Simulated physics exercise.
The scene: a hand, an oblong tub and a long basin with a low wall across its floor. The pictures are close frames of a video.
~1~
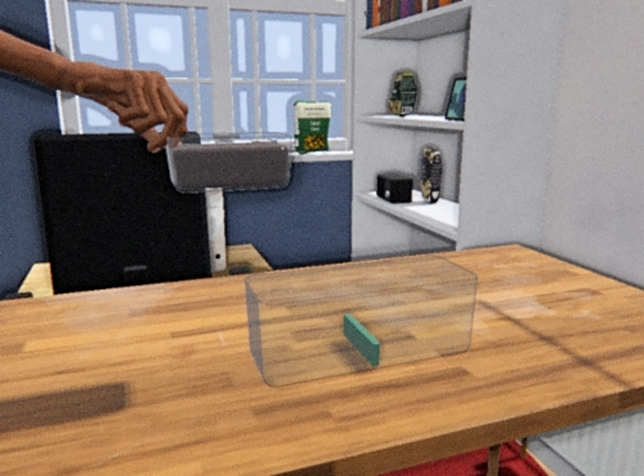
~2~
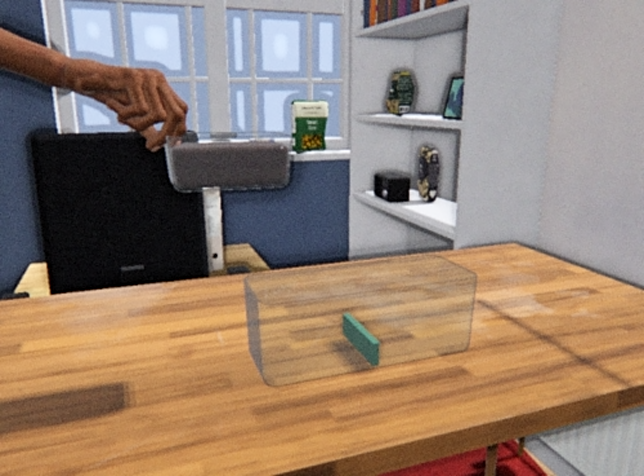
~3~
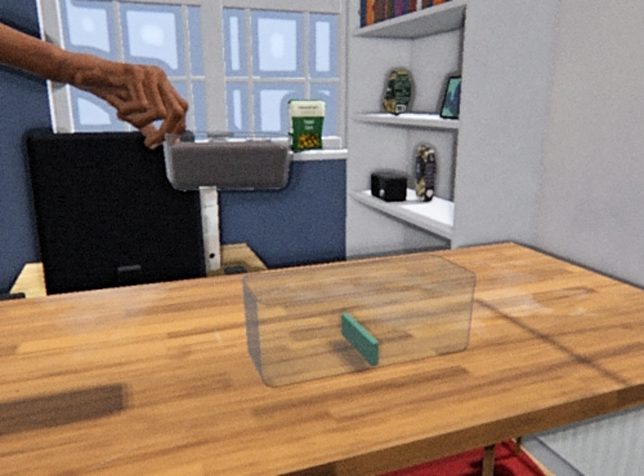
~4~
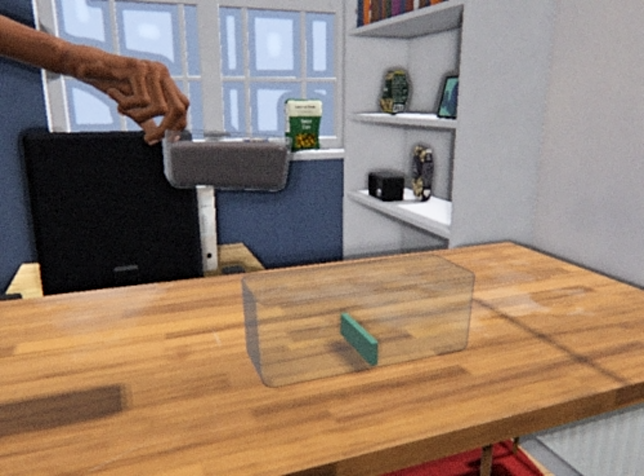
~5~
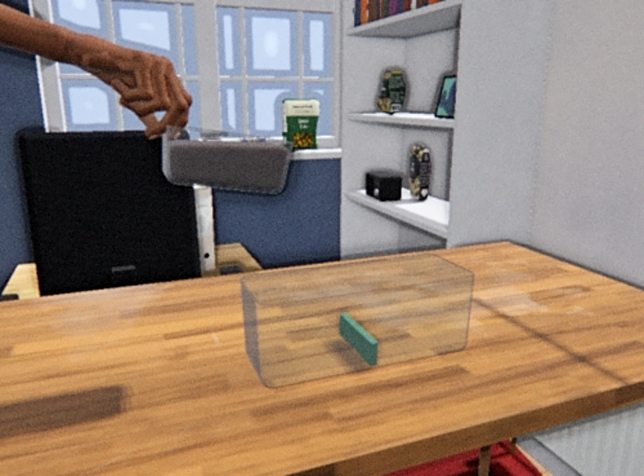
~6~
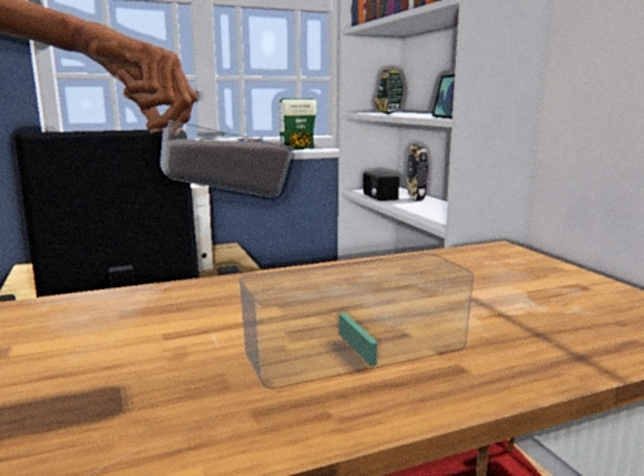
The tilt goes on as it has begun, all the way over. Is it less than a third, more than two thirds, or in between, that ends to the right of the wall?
The share right of the wall is under a third.
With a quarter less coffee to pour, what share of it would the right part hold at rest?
Roughly 10 in a hundred.
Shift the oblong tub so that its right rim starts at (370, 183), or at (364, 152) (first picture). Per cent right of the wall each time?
In turn 75 and 75 in a hundred.
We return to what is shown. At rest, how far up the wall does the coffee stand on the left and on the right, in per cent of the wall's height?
Left: 70 %. Right: 10 %.
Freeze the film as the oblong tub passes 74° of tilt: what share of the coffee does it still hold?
Roughly 30 in a hundred.
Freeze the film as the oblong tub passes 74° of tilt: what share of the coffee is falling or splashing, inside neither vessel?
It comes to 50 per cent or so.
A moment on, the oblong tub is tipped part way and 30 per cent is still to pour, 18 is left of the wall and 0 right of it.
Next, the oblong tub is tipped right over and 4 per cent is still to pour, 76 is left of the wall and 4 right of it.
Then the oblong tub is tipped right over and 0 per cent is still to pour, 82 is left of the wall and 9 right of it.
Later the oblong tub is tipped right over and 0 per cent is still to pour, 81 is left of the wall and 10 right of it.
In the end 80 per cent lies left of the wall, 11 right of it and 9 outside.
